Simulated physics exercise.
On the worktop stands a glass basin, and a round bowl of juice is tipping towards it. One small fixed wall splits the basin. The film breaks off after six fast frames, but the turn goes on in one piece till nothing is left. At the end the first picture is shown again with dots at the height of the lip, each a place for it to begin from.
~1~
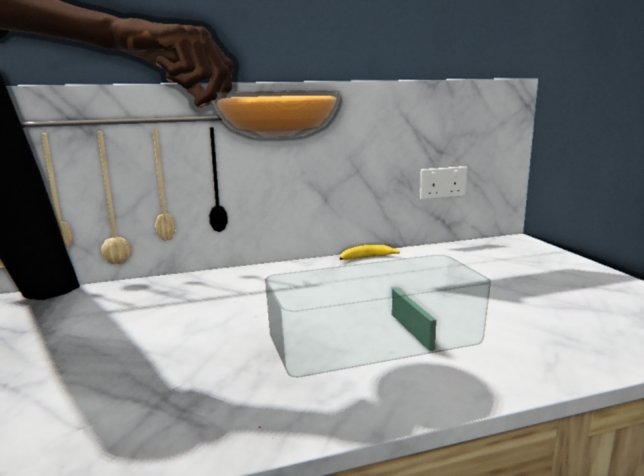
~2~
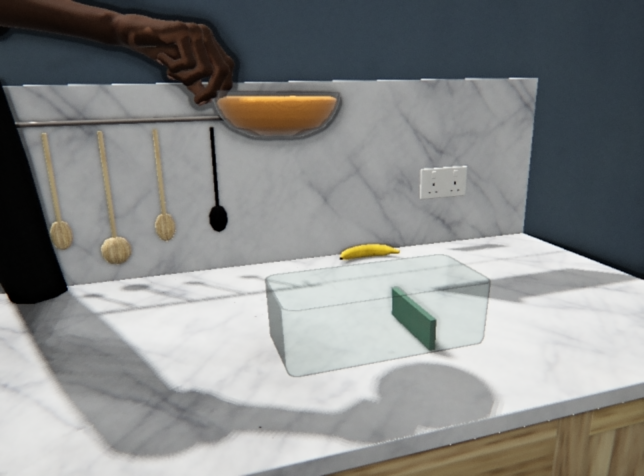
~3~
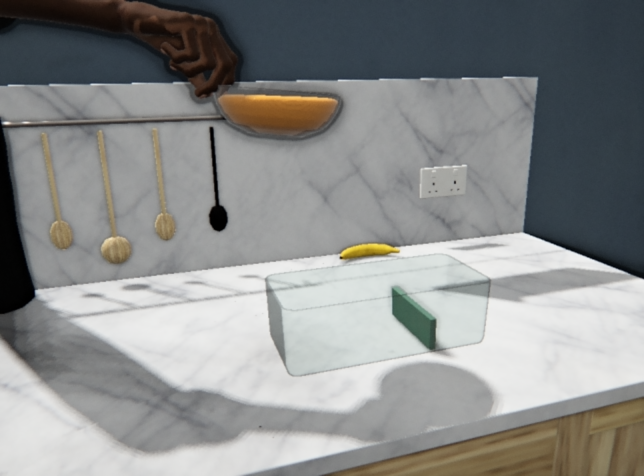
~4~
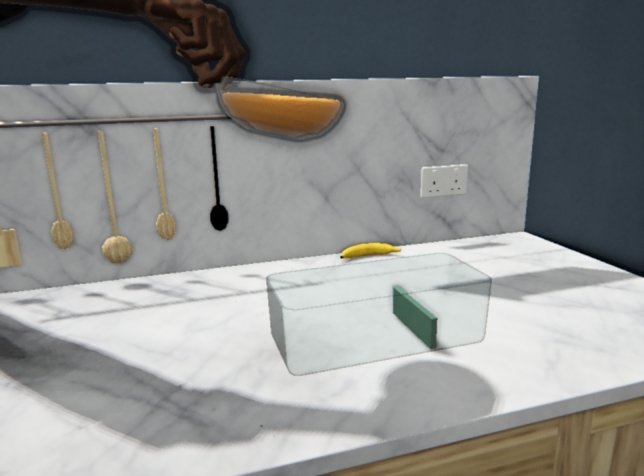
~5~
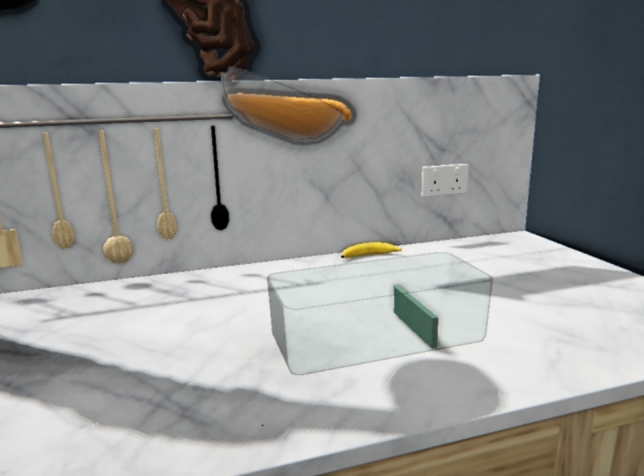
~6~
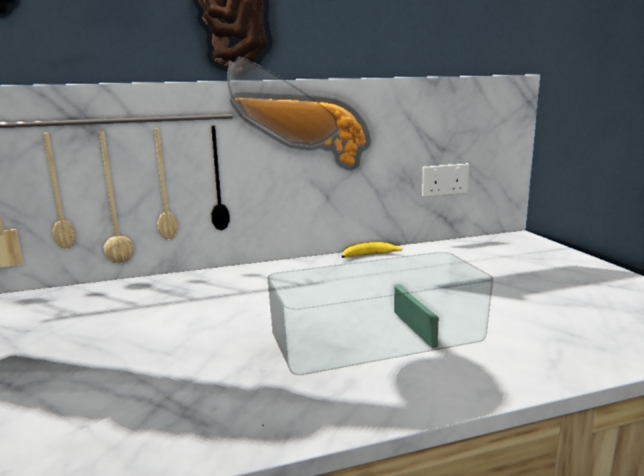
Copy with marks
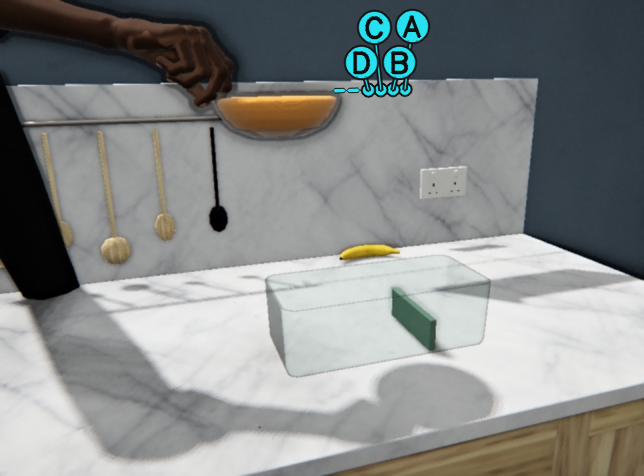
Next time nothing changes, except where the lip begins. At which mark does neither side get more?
D is best.
On the marked copy, A at (404, 89); B at (392, 89); C at (380, 89); D at (368, 90).
With A, about 24 % ends left of the wall and 66 % right of it; 10 % is lost outside.
With B, about 26 % ends left of the wall and 68 % right of it; 6 % is lost outside.
With C, about 36 % ends left of the wall and 58 % right of it; 6 % is lost outside.
With D, about 46 % ends left of the wall and 48 % right of it; 6 % is lost outside.
